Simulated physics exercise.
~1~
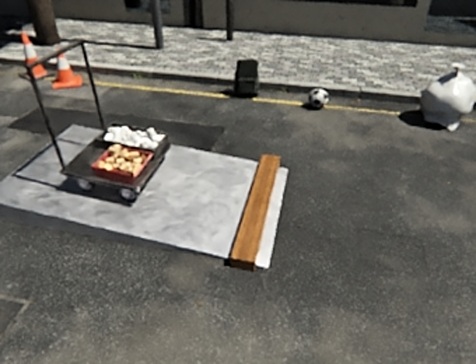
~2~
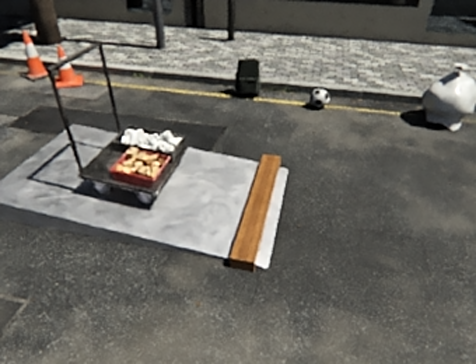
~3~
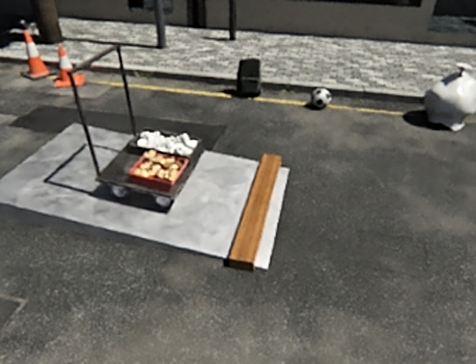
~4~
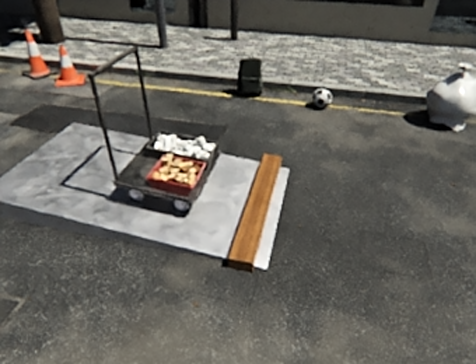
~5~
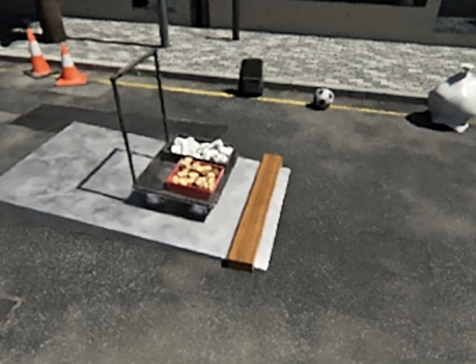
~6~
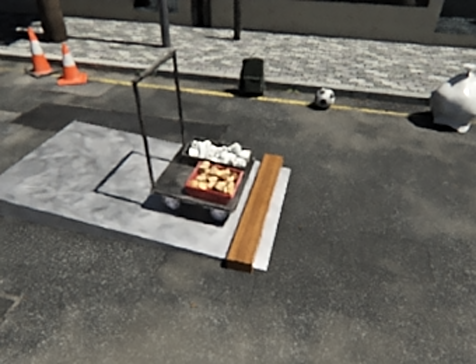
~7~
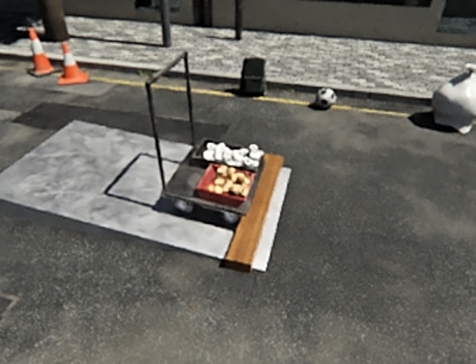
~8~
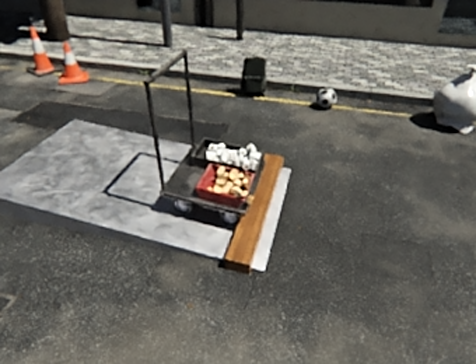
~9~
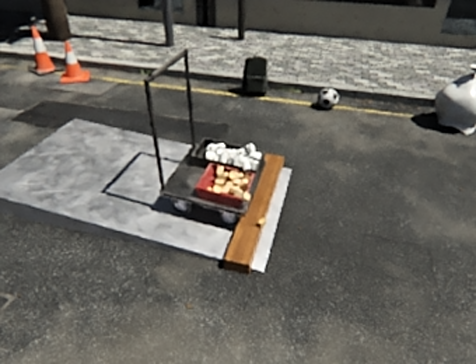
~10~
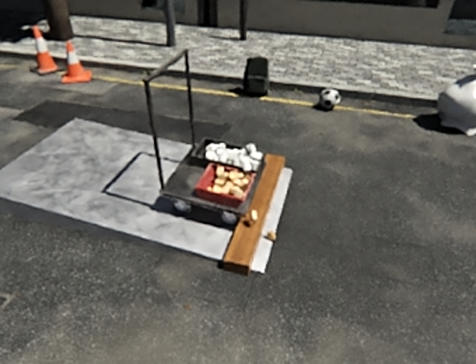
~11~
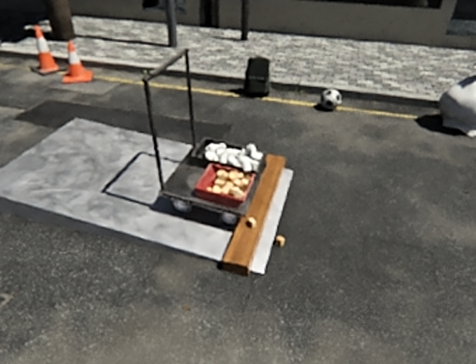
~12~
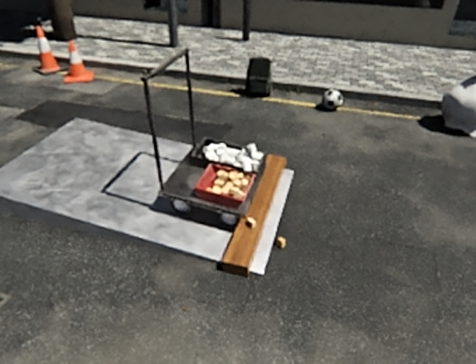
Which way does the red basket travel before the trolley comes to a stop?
The red basket moves to the right, riding on the trolley until it reaches the wooden kerb.
